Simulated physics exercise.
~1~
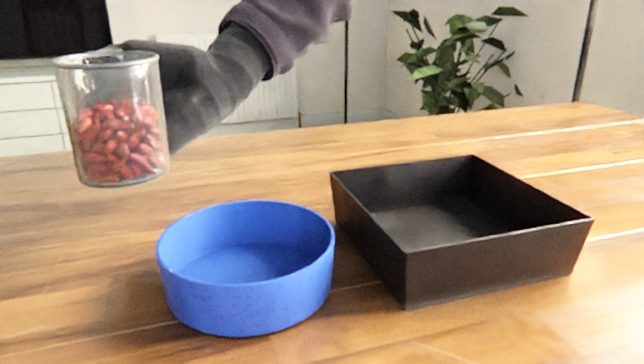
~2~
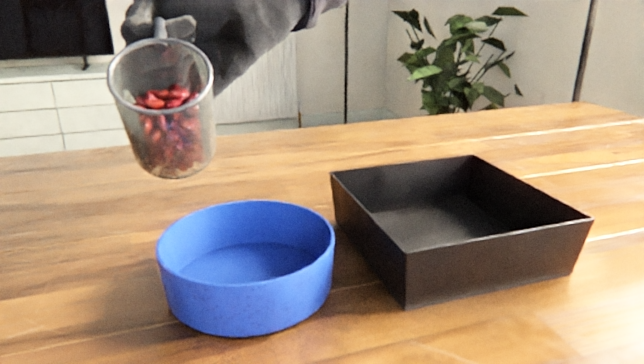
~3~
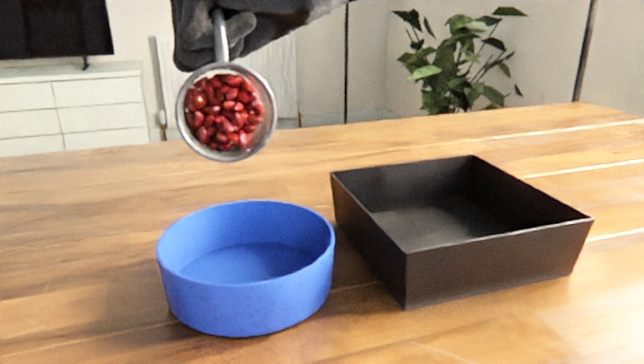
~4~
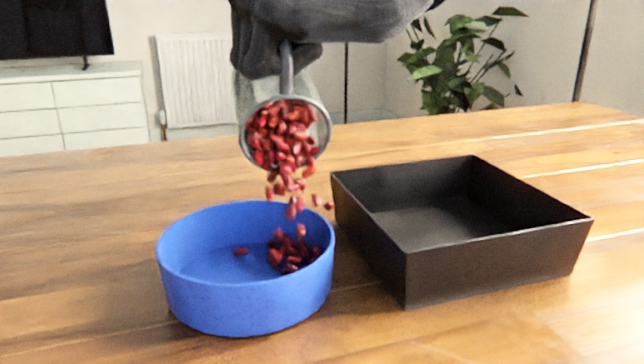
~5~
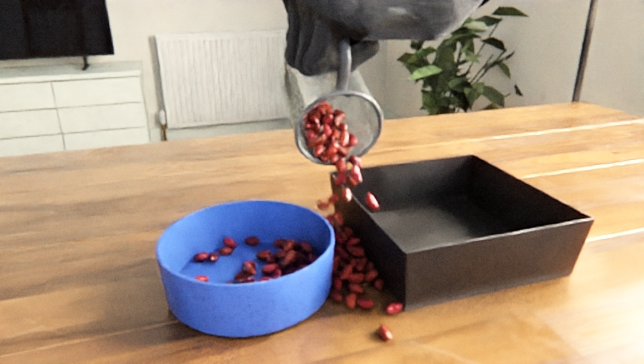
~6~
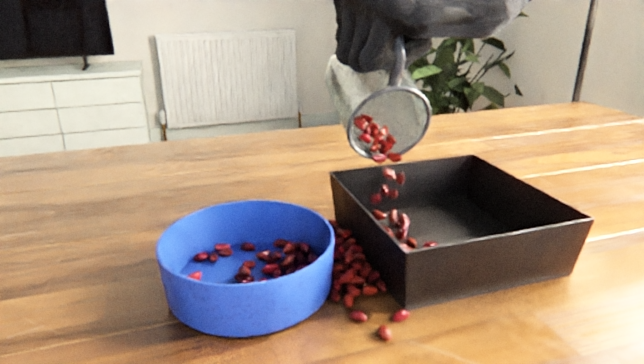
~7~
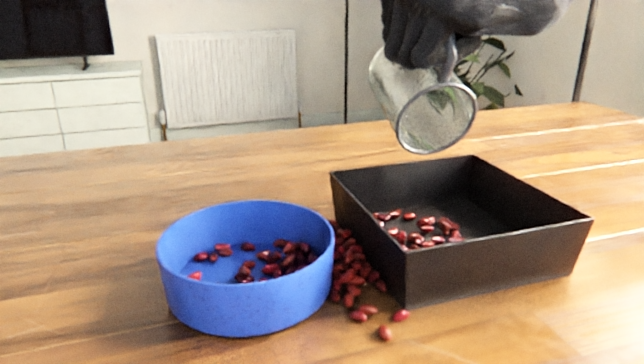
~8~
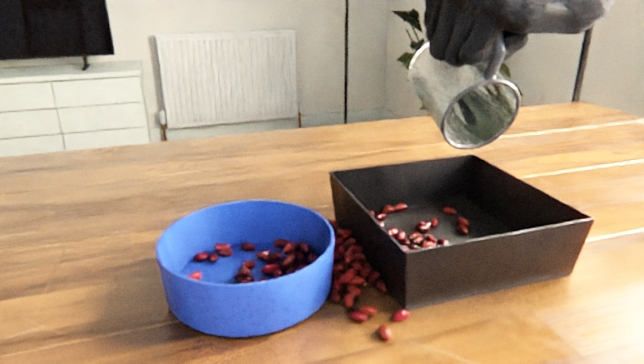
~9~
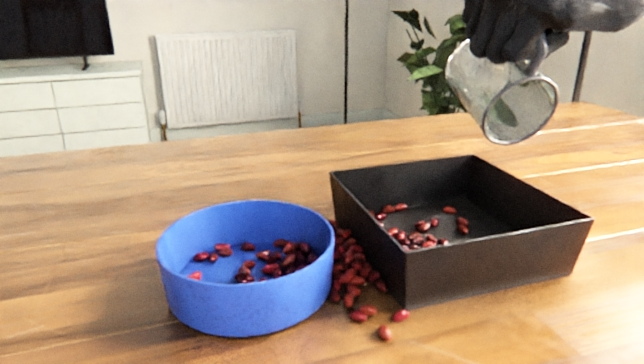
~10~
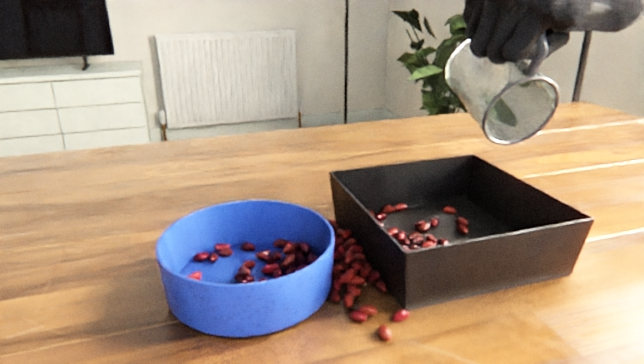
On a wooden table, a gloved hand tips a cup rightward, spilling red beans into a blue dish, between containers, and into a black tin.
